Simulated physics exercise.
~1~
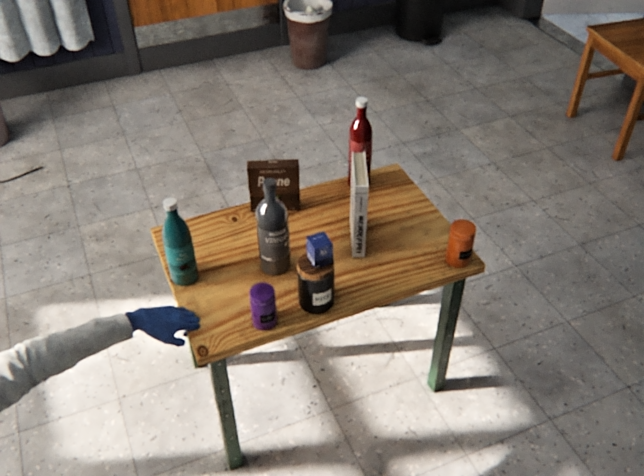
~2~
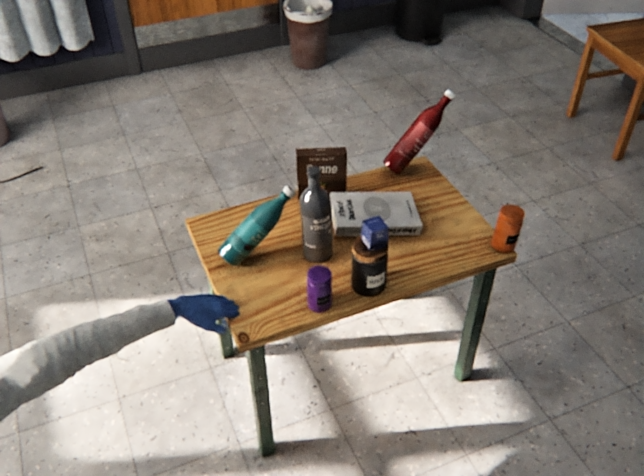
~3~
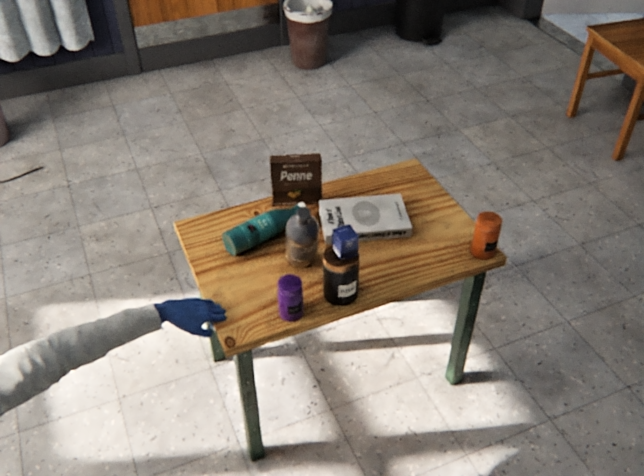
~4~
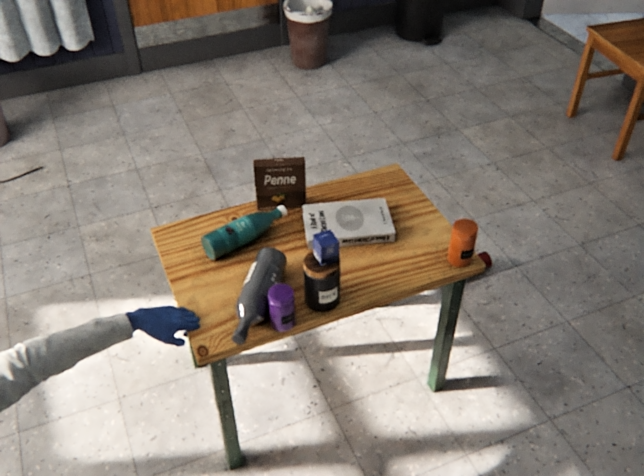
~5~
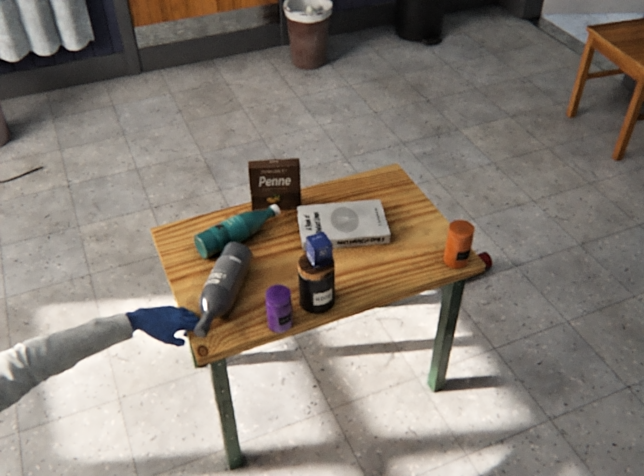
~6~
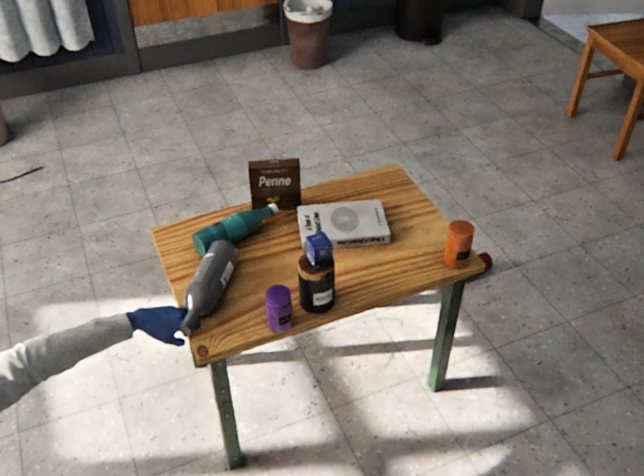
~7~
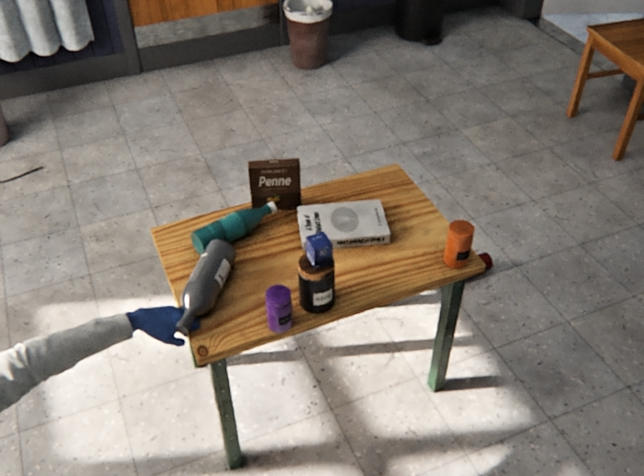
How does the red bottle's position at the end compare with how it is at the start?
At the start the red bottle stands upright at the back of the table. By the end it is lying on its side, mostly hidden, with only a bit of red showing past the table's right corner.
